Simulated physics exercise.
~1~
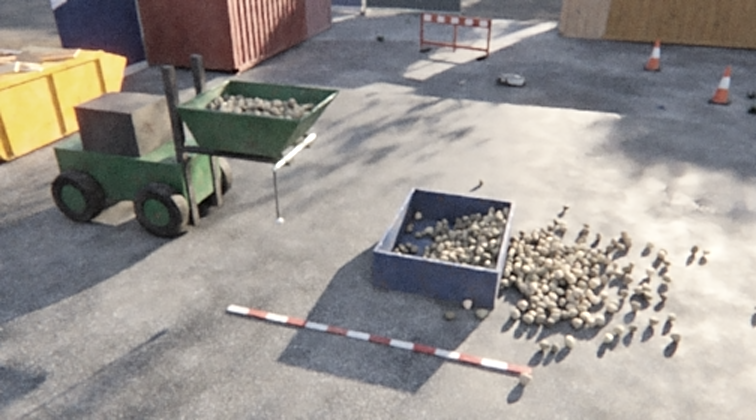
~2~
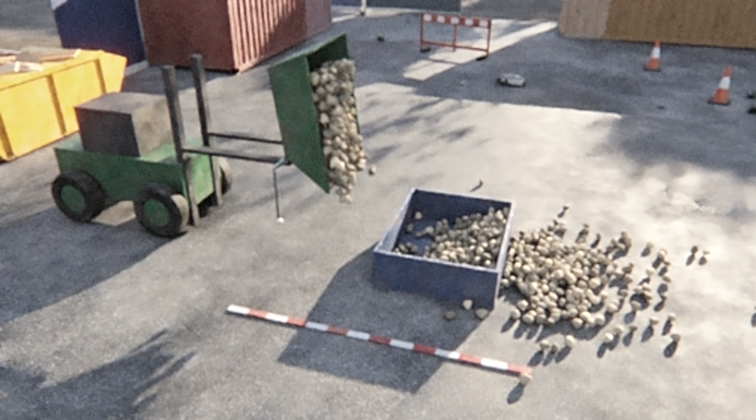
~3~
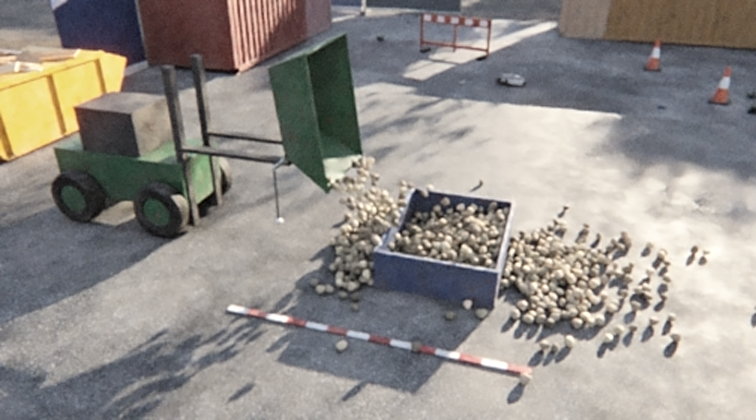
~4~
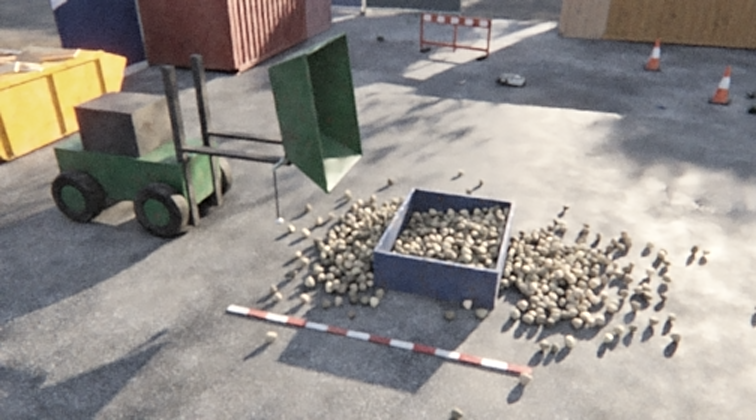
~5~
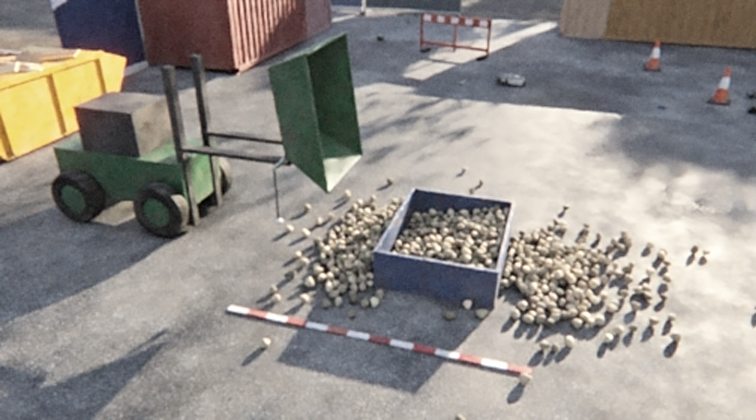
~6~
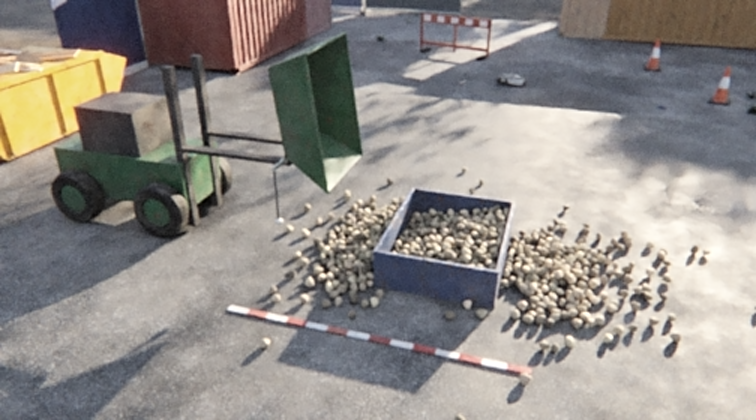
A green forklift tipped its raised skip steeply forward and poured out a load of pale round stones, some landing in the blue bin and many piling up just short of it, until the skip hung empty and the stones lay still.
